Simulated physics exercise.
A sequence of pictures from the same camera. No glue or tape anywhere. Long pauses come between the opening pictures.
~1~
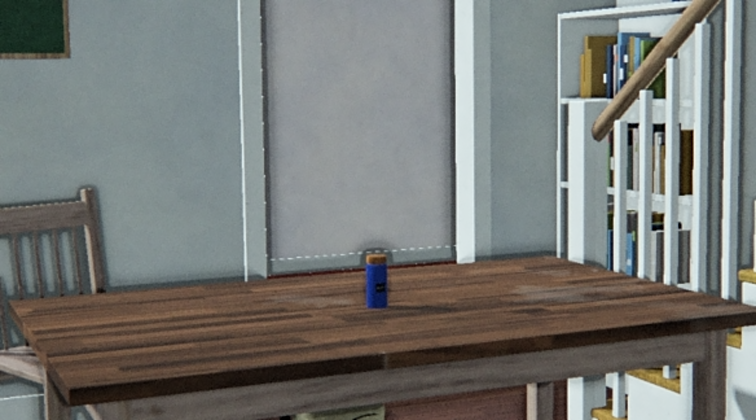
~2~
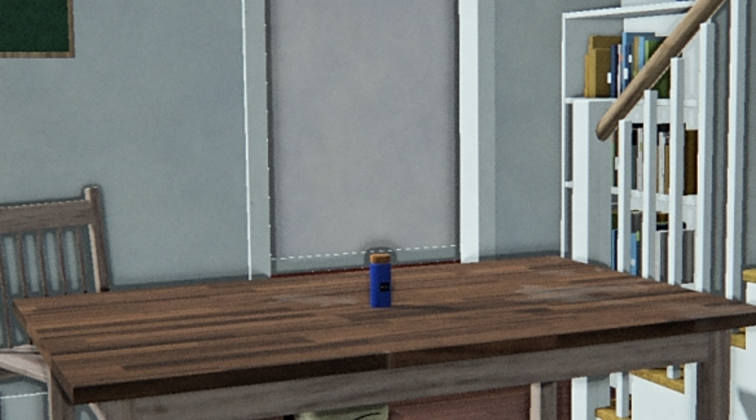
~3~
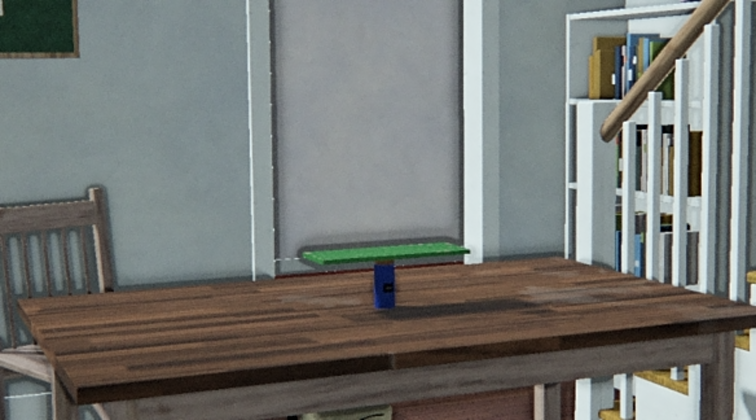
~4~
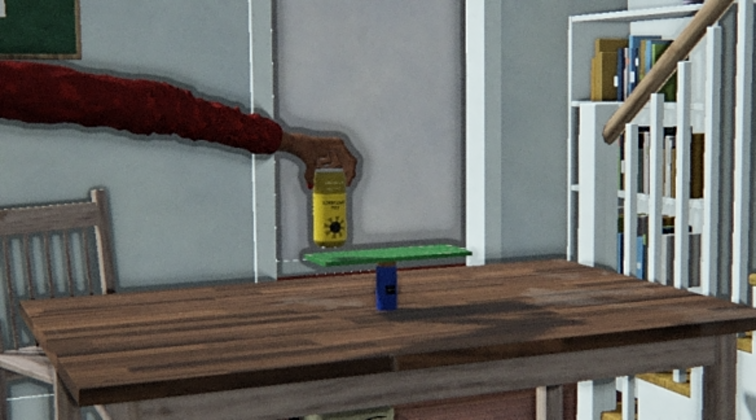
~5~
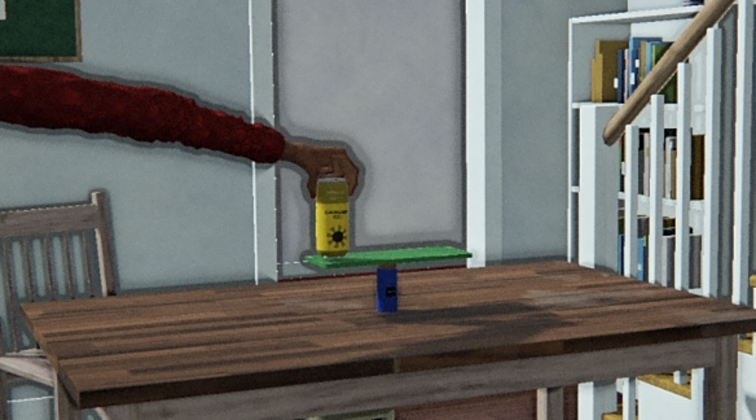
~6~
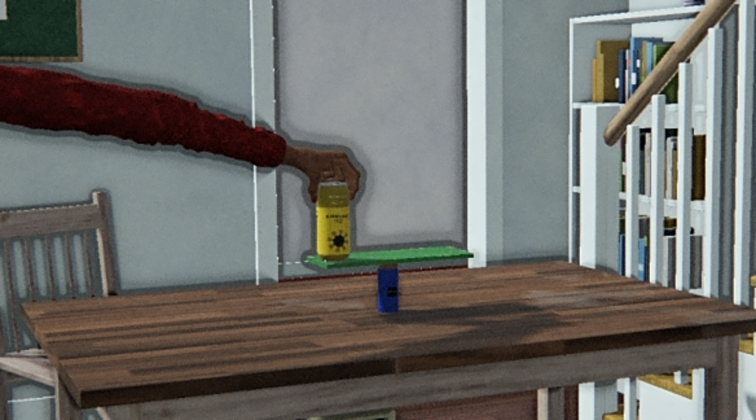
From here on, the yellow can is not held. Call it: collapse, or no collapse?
Collapse.
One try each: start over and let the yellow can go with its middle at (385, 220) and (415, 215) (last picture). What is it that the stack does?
First release - upright; second release - toppled.
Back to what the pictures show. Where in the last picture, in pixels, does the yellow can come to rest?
It finishes at about (289, 303).
Then, 0.40 s after the last picture, yellow can now fallen; green board tipped 57° from how it was; blue shaker tipped 10° from how it was.
Then, 0.70 s after the last picture, green board and blue shaker now fallen.
By the end, fallen, green board, yellow can and blue shaker. Seen from the same camera at the end, yellow can near (290, 303). The stack loses its balance.
